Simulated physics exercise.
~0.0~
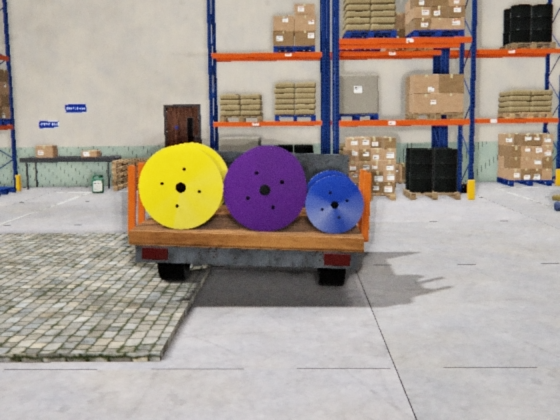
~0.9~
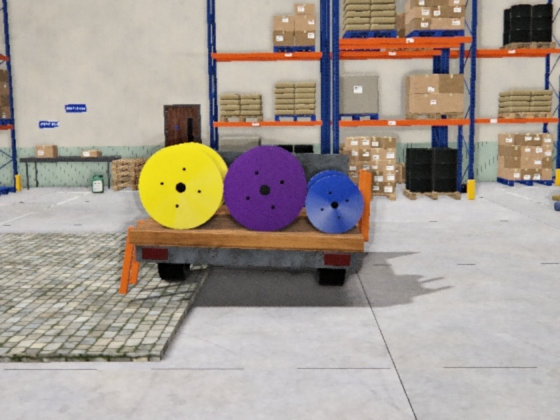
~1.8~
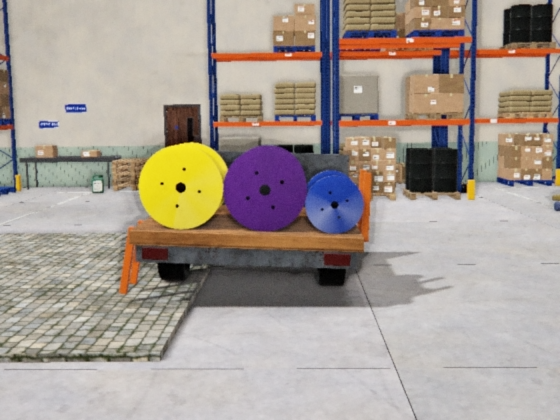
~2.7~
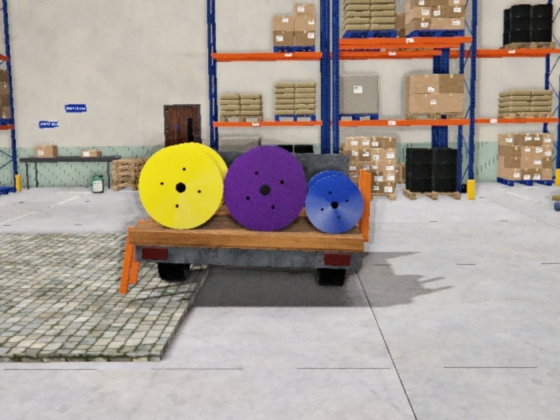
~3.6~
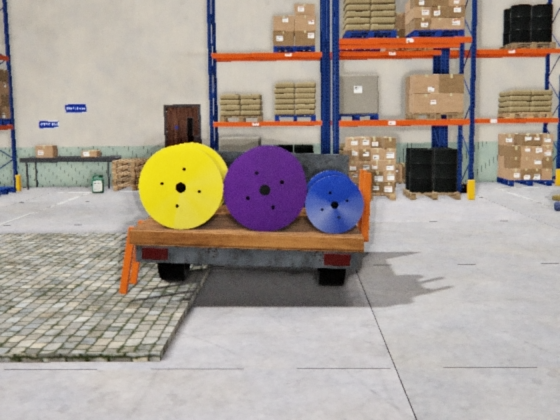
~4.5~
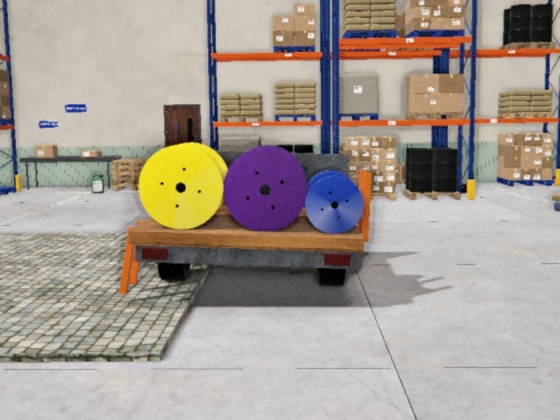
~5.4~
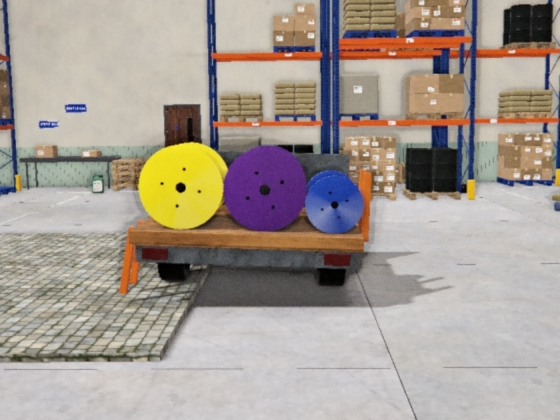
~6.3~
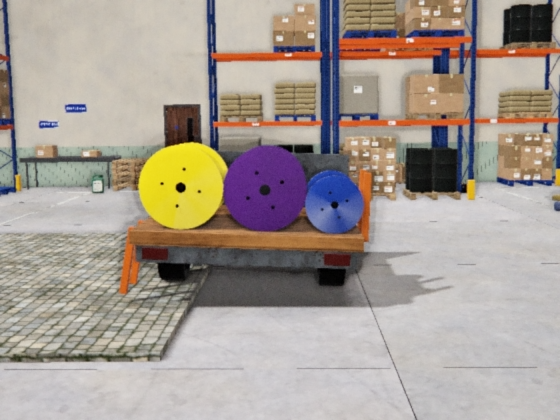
The clip shows the rear of a low trailer in a warehouse, carrying a yellow, a purple and a blue reel side by side between orange posts. The posts on the left swing out and down, and all three reels stay in place on the deck.
